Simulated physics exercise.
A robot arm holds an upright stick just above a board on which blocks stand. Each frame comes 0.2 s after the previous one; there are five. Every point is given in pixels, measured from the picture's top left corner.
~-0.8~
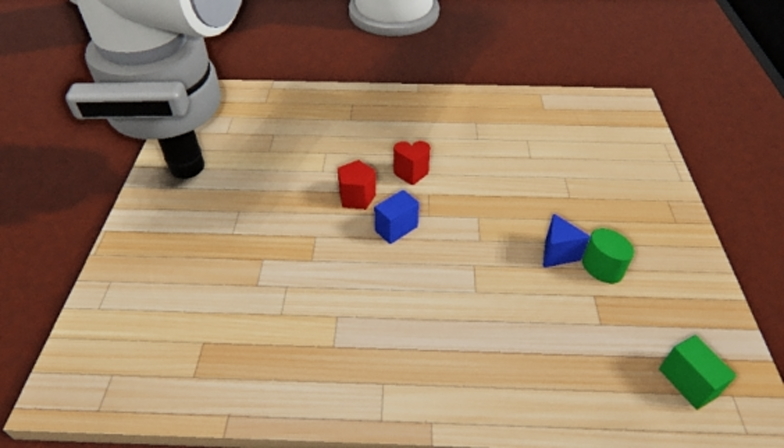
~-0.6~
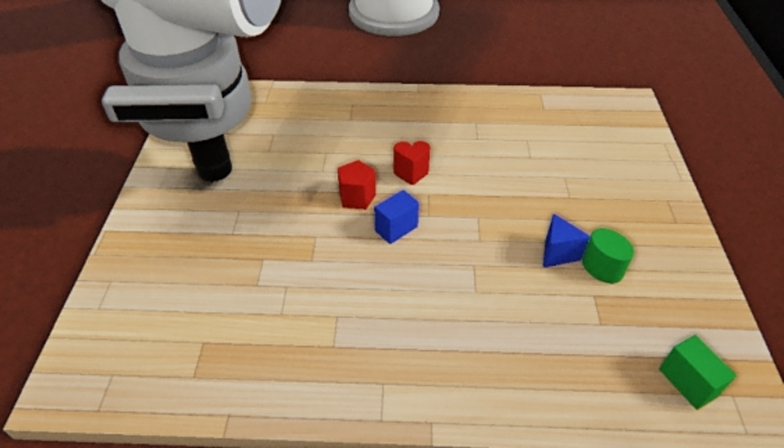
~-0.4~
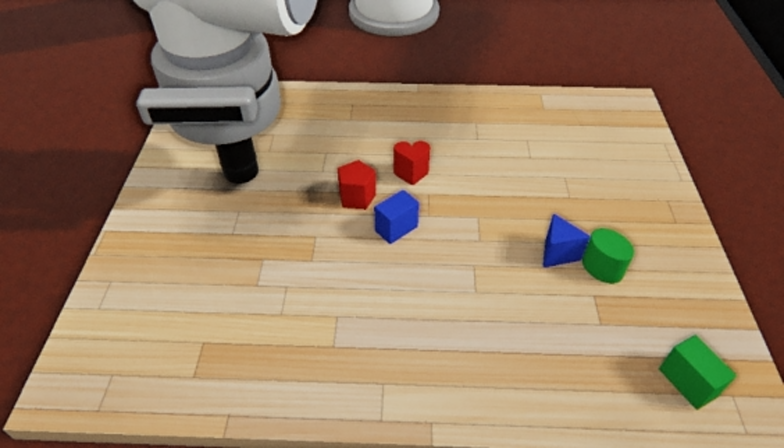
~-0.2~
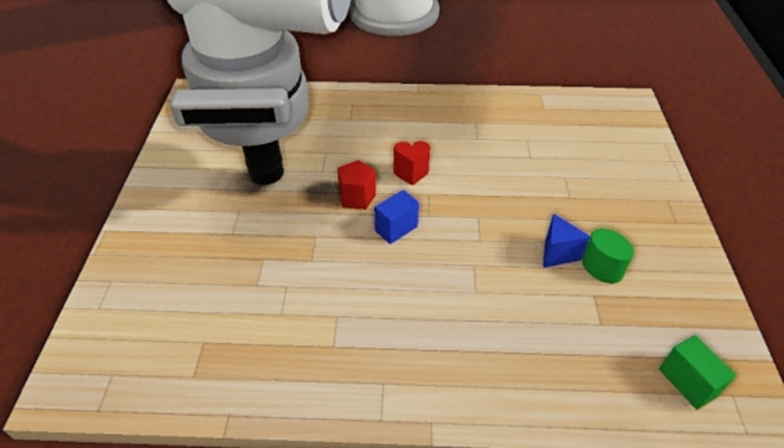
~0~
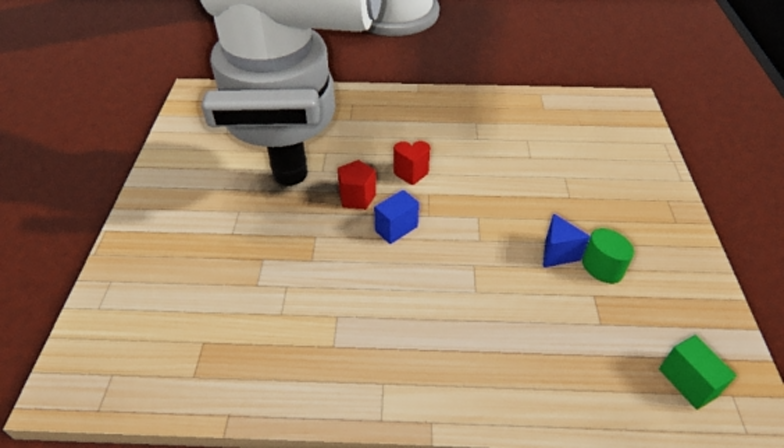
A robot arm holding a dark upright stick starts near the upper left of a wooden board and glides steadily to the right. It draws close to the red pentagonal block, while that block, the red heart, and the blue and green blocks all stay still.
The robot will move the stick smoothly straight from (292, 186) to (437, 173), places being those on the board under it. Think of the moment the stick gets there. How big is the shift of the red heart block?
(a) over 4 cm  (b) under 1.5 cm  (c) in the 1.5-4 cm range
a
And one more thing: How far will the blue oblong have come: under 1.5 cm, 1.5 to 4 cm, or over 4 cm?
Less than 1.5 cm.
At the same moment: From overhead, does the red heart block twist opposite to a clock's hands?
In short: No.
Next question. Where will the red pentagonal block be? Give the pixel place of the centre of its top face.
I'd place it at (376, 178), taking the centre of its top.
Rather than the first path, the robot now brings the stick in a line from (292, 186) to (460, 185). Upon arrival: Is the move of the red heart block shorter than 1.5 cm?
My answer is no.
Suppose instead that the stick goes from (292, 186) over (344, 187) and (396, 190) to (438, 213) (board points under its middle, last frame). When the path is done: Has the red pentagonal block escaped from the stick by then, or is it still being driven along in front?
As far as I can tell, the red pentagonal block is still leading the way in front of the stick.
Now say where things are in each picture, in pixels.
The first picture shows tip of the stick (188, 168), middles of tops, red pentagonal block (355, 173), blue oblong (397, 204), red heart block (412, 149).
The second picture shows stick (215, 171), nothing pushed.
The third picture shows stick (242, 173), nothing pushed.
The fourth picture shows stick (267, 174), nothing pushed.
The fifth picture shows stick (291, 175), red pentagonal block (355, 173), blue oblong (397, 204), red heart block (412, 149).
What follows on the original path. One third of the way, stick (341, 171); red pentagonal block (365, 175).
Two thirds of the way, stick (390, 167); red pentagonal block (376, 178), turned 25° clockwise; red heart block (423, 148).
At the end, stick (437, 162); red pentagonal block (376, 178), turned 25° clockwise; blue oblong unmoved; red heart block (468, 143), turned 25° clockwise.
